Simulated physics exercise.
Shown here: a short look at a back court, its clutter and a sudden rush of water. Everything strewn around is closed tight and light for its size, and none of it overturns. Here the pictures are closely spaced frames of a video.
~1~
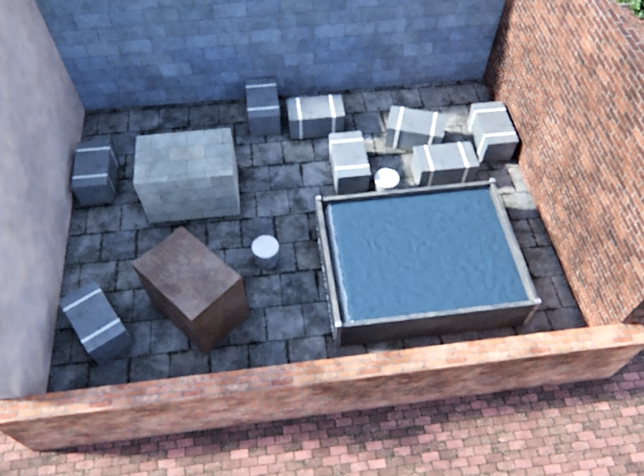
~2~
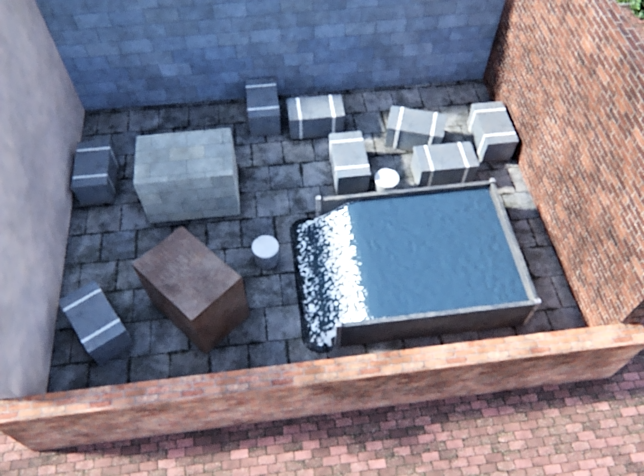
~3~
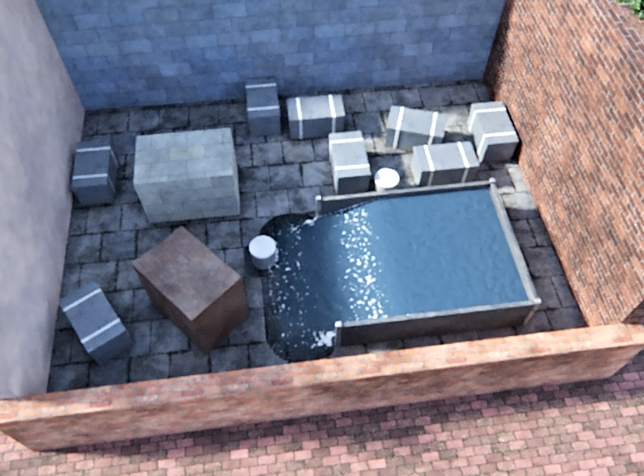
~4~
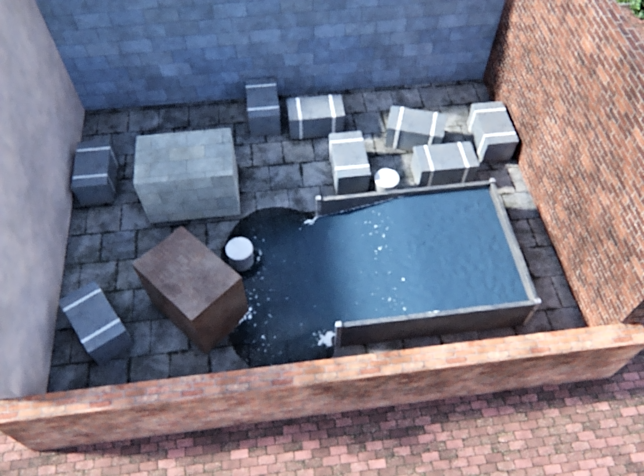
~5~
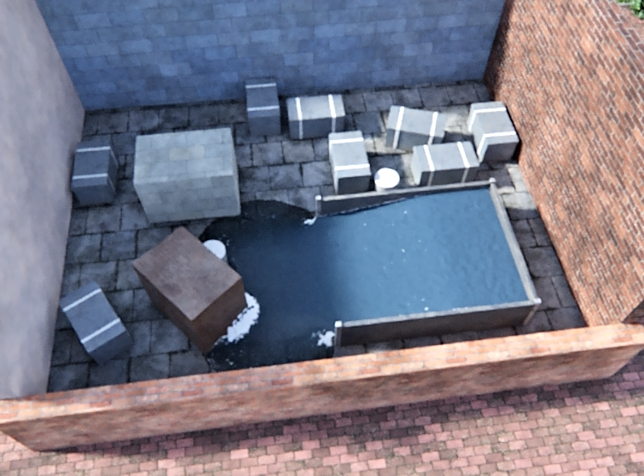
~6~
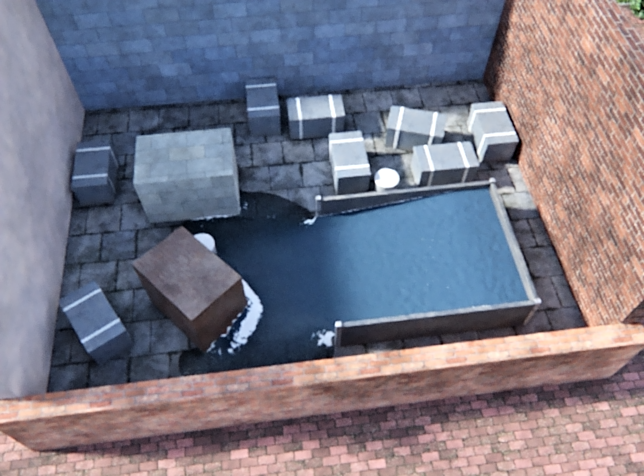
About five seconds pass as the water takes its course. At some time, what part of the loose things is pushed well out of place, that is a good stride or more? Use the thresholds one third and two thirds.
I'd put it under one third.
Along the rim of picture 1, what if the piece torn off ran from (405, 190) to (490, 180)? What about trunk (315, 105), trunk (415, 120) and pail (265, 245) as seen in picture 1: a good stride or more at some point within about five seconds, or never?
Here is how they go, in order: Dislodged that far, dislodged that far, and fails to go that far.
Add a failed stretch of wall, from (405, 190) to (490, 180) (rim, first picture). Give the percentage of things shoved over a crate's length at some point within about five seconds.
About 60 per cent.
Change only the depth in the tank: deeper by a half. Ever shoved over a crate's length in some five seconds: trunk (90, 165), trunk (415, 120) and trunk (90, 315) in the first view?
The first passed the mark, the next stayed below the mark, and the last passed the mark.
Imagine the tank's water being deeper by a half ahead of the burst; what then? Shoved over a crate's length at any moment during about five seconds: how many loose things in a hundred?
Roughly 40 per cent of them.
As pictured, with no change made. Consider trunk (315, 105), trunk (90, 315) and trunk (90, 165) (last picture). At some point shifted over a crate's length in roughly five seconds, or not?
The first comes out not so far, the second driven that far, the last driven that far.
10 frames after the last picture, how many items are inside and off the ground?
Count: 1.
A moment on, 1 of 10 are well off their spots; 1 afloat.
Next, 1 of 10 are well off their spots; 1 afloat.
Later, 1 of 10 are well off their spots; 2 afloat.
In the end, 3 of 10 are well off their spots, and 3 have been at some point; 2 afloat.
